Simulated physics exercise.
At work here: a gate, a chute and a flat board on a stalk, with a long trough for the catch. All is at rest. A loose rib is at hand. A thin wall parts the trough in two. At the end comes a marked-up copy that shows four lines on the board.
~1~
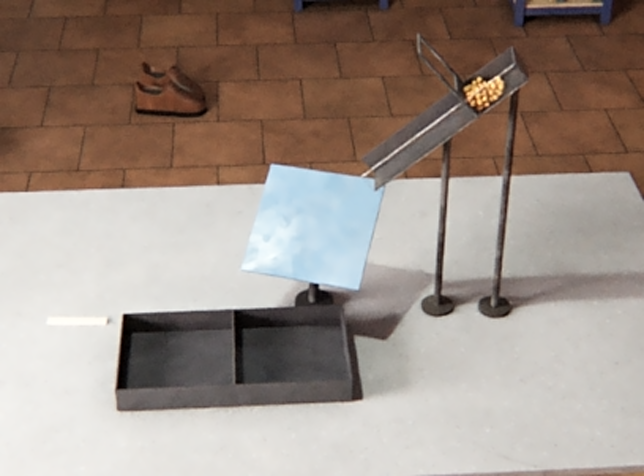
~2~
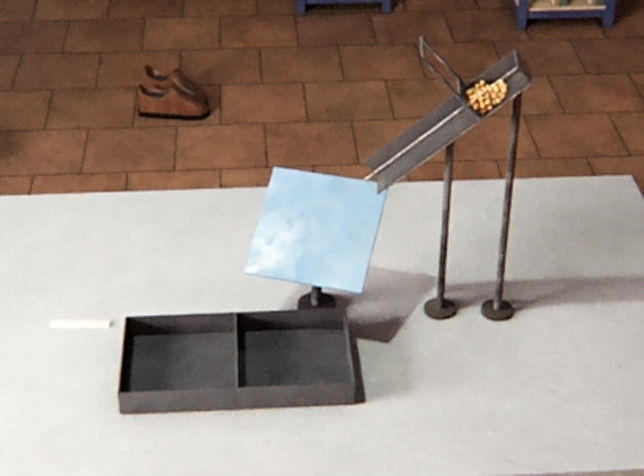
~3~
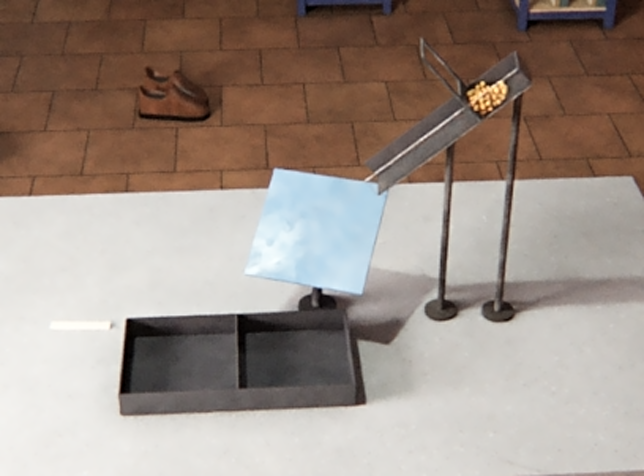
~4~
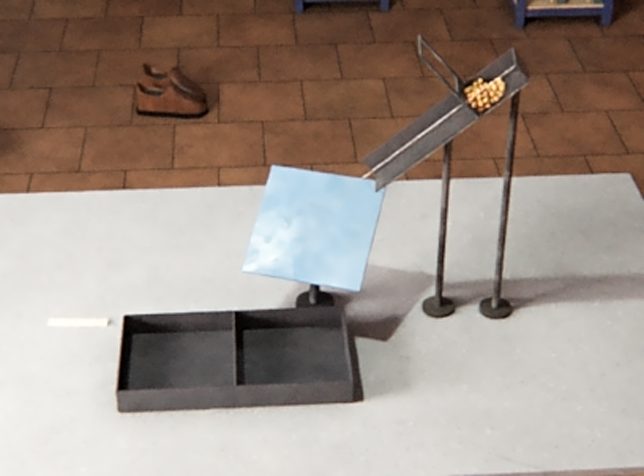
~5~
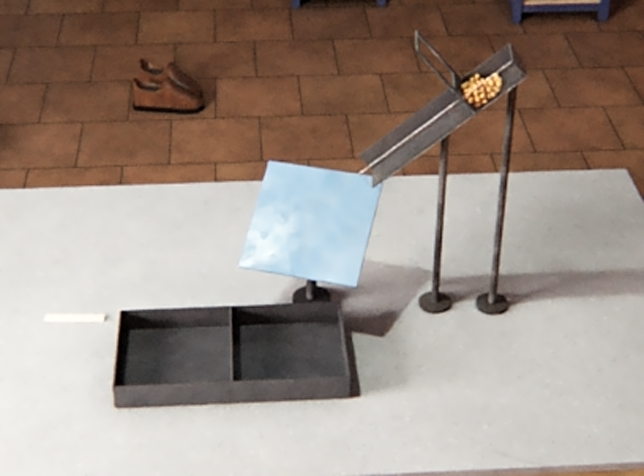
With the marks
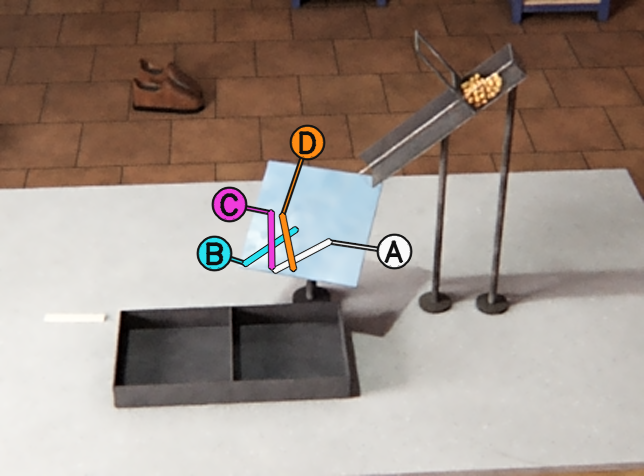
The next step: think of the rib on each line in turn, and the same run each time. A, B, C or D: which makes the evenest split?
I would pick line B.
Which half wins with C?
The right half.
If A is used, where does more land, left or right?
Left.
On the marked copy, line A from (329, 241) to (275, 270); line B from (295, 229) to (245, 263); line C from (271, 212) to (271, 266); line D from (282, 215) to (293, 268).
Choosing A, of what is caught, almost all in the left half, about a tenth in the right.
Choosing B, of what is caught, roughly half in the left half, roughly half in the right.
Choosing C, of what is caught, about a tenth in the left half, the larger part in the right.
Choosing D, of what is caught, about a tenth in the left half, the larger part in the right.
